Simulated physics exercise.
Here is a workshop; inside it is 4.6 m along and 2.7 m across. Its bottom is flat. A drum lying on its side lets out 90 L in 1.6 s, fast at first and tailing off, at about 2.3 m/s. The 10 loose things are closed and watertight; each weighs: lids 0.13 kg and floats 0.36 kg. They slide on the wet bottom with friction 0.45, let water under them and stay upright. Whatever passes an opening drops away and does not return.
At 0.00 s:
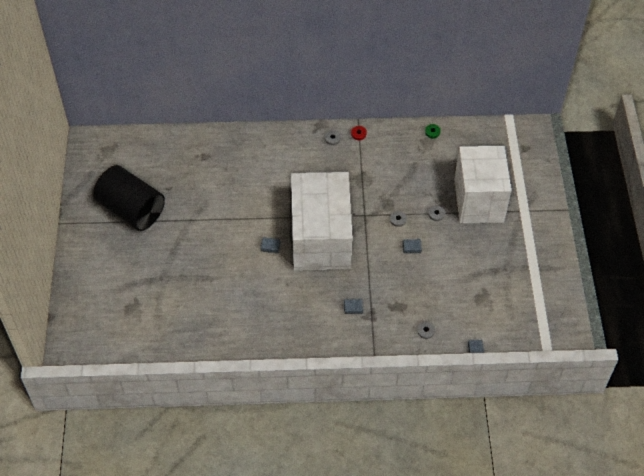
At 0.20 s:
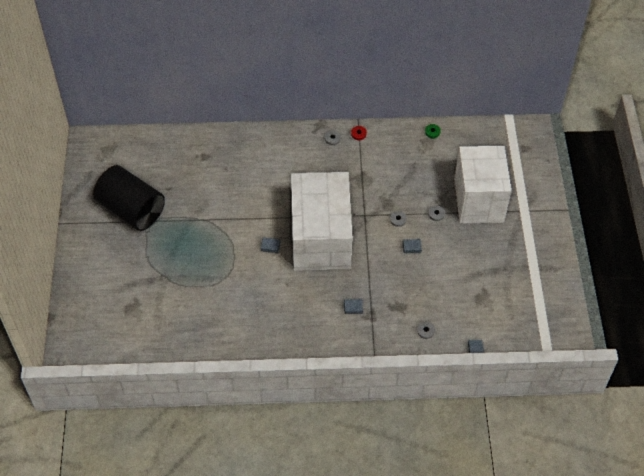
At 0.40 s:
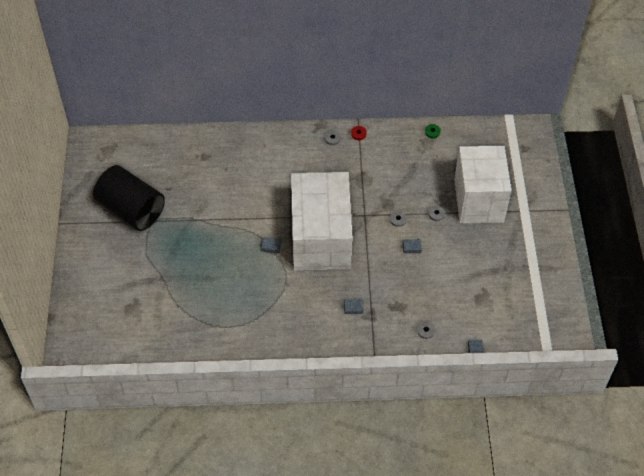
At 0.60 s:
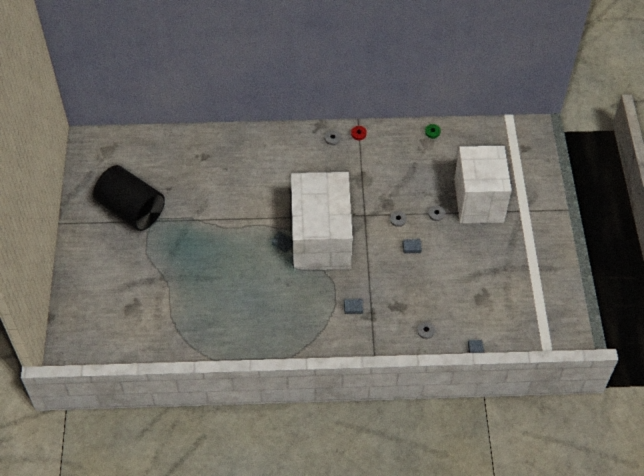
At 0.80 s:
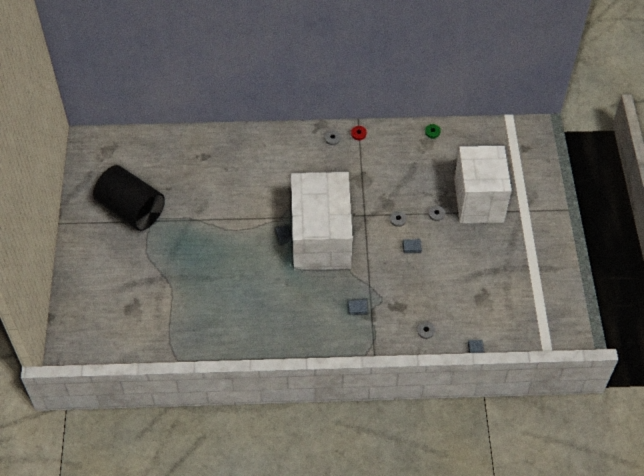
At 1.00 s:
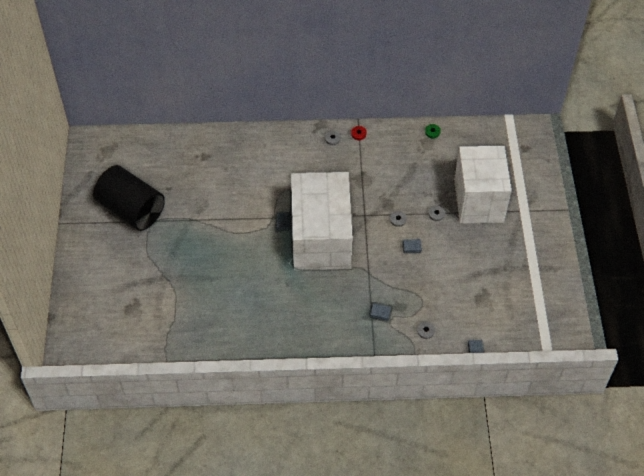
The clip opens on a walled concrete floor with a dark drum on its side, pale blocks and small scattered objects. Bluish water spreads from the drum's mouth toward the front wall, then rightward around the larger block, shifting a couple of small pieces while the red and green lids stay still.
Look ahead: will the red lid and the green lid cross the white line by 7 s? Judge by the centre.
Red lid stays short, green lid falls short.
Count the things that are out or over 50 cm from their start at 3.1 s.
I count 4.
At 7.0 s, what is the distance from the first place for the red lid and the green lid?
About 0 and 0 cm.
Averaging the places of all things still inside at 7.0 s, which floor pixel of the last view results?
Near (397, 185).
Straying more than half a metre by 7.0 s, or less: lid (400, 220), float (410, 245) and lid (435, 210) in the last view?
In turn: Short of it, less, less.
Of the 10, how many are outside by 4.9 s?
By then 2.
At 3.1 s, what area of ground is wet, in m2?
About 4.5 m2.
After 1.4 s the red lid is near (359, 132), 0.0 m from its start, aground; the green lid is near (433, 130), 0.0 m from its start, aground; 0 of 10 are over the mark; 1 afloat.
After 3.1 s the red lid is near (359, 132), 0.0 m from its start, aground; the green lid is near (433, 130), 0.0 m from its start, aground; 3 of 10 are over the mark; 0 afloat.
After 4.9 s the red lid is near (359, 132), 0.0 m from its start, aground; the green lid is near (433, 130), 0.0 m from its start, aground; 3 of 10 are over the mark; 0 afloat.
After 7.0 s the red lid is near (359, 132), 0.0 m from its start, aground; the green lid is near (433, 130), 0.0 m from its start, aground; 3 of 10 are over the mark; 0 afloat.
